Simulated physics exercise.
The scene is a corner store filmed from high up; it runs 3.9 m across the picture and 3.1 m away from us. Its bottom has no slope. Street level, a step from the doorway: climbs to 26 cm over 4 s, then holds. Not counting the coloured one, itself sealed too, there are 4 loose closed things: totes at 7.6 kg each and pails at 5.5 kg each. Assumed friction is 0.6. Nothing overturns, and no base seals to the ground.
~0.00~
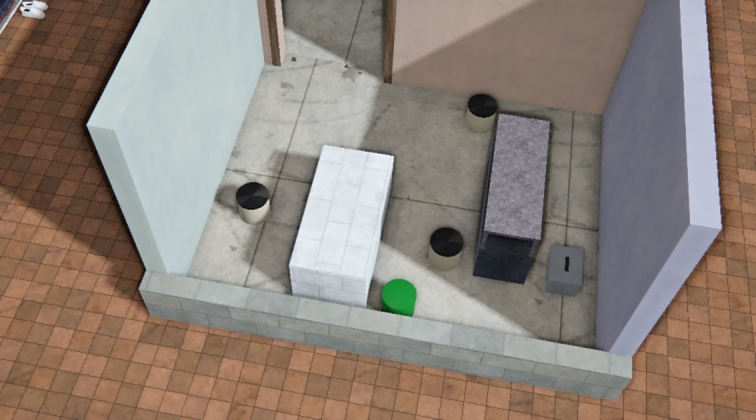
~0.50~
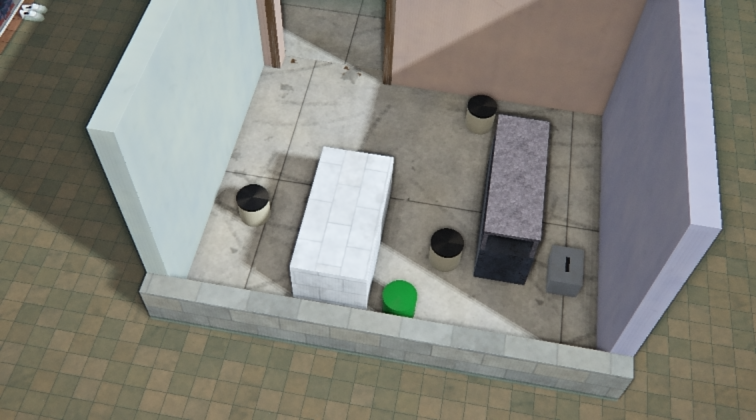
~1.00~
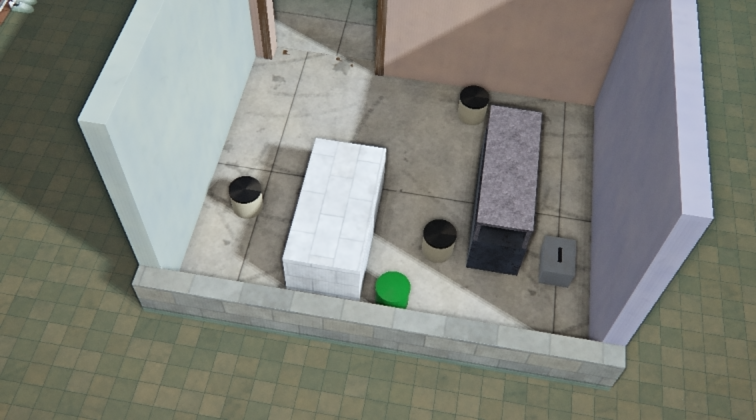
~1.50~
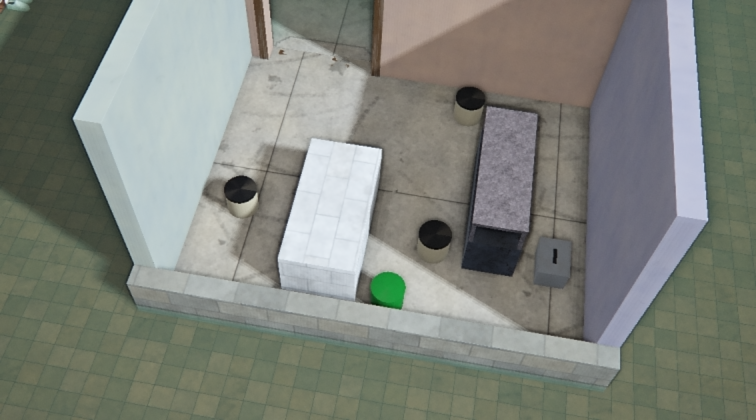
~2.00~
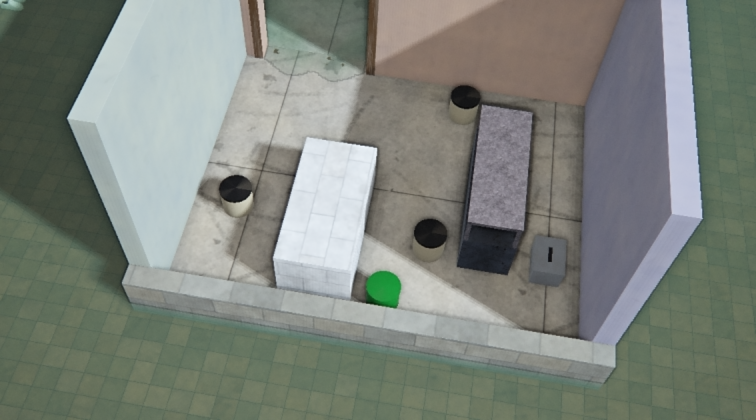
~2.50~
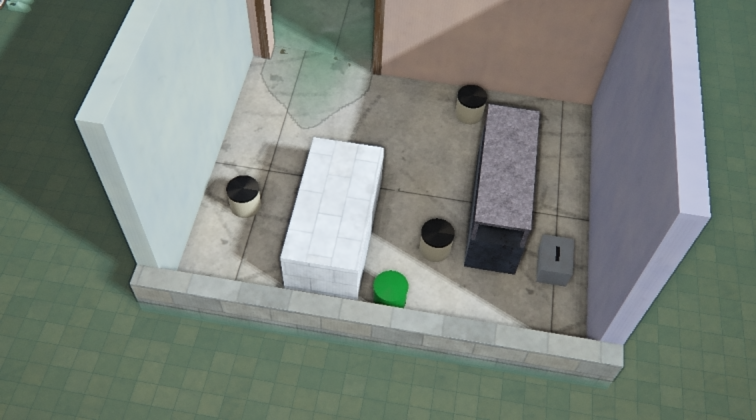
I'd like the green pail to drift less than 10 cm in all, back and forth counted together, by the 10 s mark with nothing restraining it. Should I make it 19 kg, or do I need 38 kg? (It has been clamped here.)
19 kg is fine.
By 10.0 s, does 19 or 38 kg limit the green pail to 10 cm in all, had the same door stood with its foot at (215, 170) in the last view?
Lab note: Lower mass sufficient.
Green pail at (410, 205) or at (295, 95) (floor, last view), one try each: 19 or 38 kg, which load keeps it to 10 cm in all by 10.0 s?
Trial 1 - the lower mass works; trial 2 - only the upper mass works.
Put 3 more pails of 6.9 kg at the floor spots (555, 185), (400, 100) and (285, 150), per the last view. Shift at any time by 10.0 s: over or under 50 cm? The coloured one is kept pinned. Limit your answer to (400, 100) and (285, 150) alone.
The first is not as far, the second further.
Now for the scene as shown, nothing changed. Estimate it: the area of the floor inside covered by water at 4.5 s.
Some 5.5 m2 of it.
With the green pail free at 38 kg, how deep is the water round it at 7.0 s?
Close to 11 cm deep.
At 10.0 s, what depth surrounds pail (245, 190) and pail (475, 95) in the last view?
About 20 and 13 cm.
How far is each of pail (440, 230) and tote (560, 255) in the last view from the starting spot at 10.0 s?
Shifts: 80 cm / 80 cm.
After 3.5 s the green pail would be 0 cm from its start with 19 kg and 0 cm from its start with 38 kg; 0 cm of water round it then.
After 4.5 s the green pail would be 0 cm from its start with 19 kg and 0 cm from its start with 38 kg; 0 cm of water round it then.
After 7.0 s the green pail would be 0 cm from its start with 19 kg and 0 cm from its start with 38 kg; 11 cm of water round it then.
After 10.0 s the green pail would be 0 cm from its start with 19 kg and 0 cm from its start with 38 kg; 14 cm of water round it then.
